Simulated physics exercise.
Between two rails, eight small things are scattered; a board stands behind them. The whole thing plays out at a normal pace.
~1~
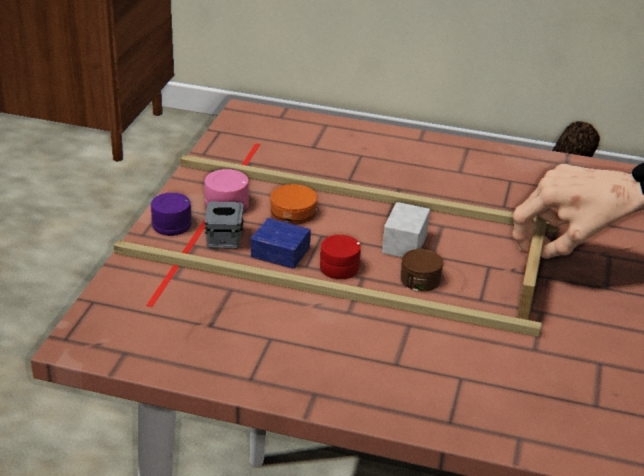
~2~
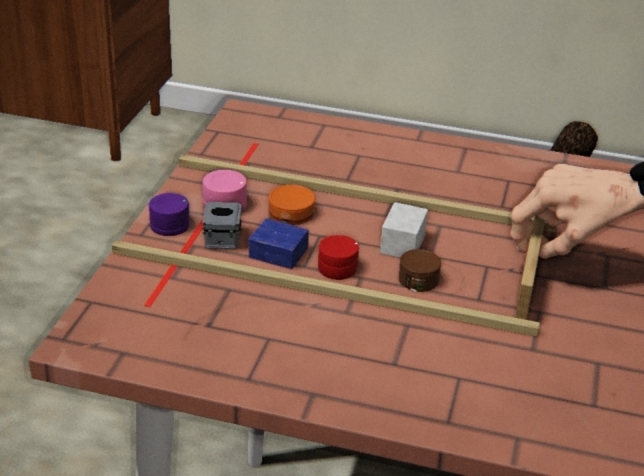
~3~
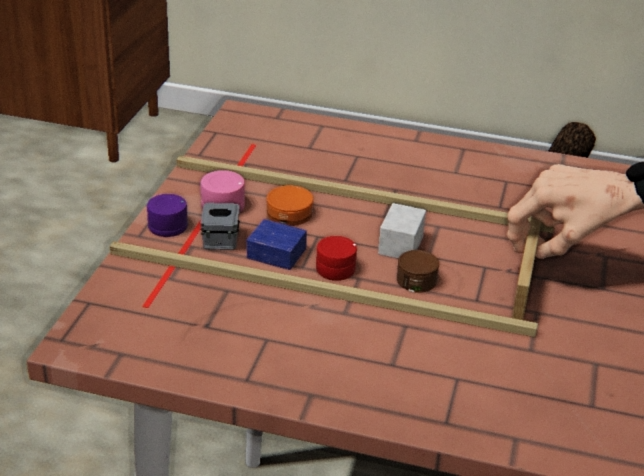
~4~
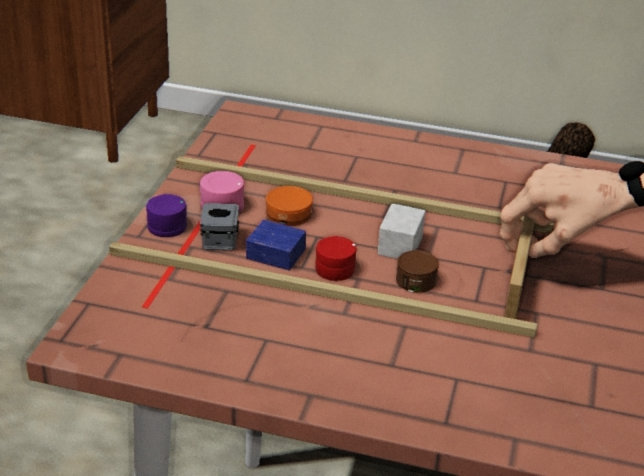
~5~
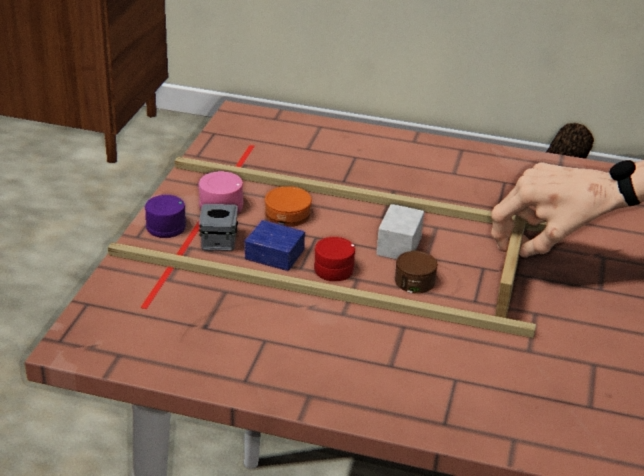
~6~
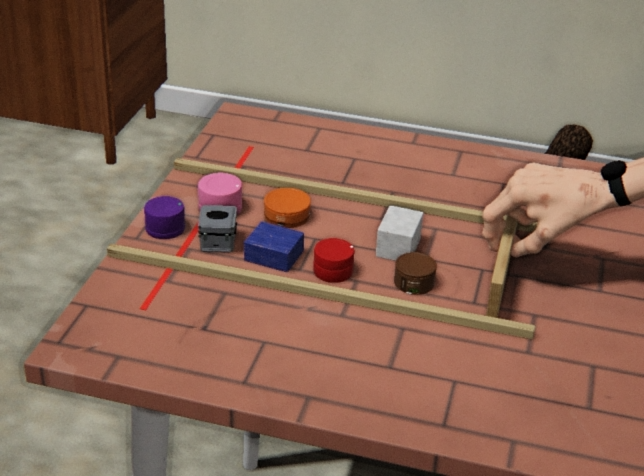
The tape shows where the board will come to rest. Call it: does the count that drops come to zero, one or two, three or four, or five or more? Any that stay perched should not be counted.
It comes to three or four.
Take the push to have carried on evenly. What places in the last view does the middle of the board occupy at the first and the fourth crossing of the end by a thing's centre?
In pixels, around (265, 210) followed by around (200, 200).
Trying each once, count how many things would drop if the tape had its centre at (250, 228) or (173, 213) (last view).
Counts: 1, 5.
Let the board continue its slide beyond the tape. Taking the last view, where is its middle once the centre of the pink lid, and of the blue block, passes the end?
Pink lid: (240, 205); blue block: (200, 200).
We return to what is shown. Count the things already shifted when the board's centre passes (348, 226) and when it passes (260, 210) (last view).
At the first spot 5, then 8.
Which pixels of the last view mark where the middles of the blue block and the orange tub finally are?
In the last view, the middles sit near (134, 222) and near (165, 182).
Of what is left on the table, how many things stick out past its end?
2.
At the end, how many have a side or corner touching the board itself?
Number: 3.
A little later, none off yet; purple lid at rest near (165, 218); pink lid at rest near (220, 196); grey case at rest near (218, 229).
Next, none off yet; purple lid at rest near (162, 217); pink lid at rest near (220, 196); grey case shifted about its own width near (196, 223).
Later still, none off yet; purple lid tilted well over near (121, 204); pink lid shifted about its own width near (160, 185); grey case shifted well along near (154, 209).
When it is over, the number that fall off is three or four; down, grey case, pink lid and purple lid.
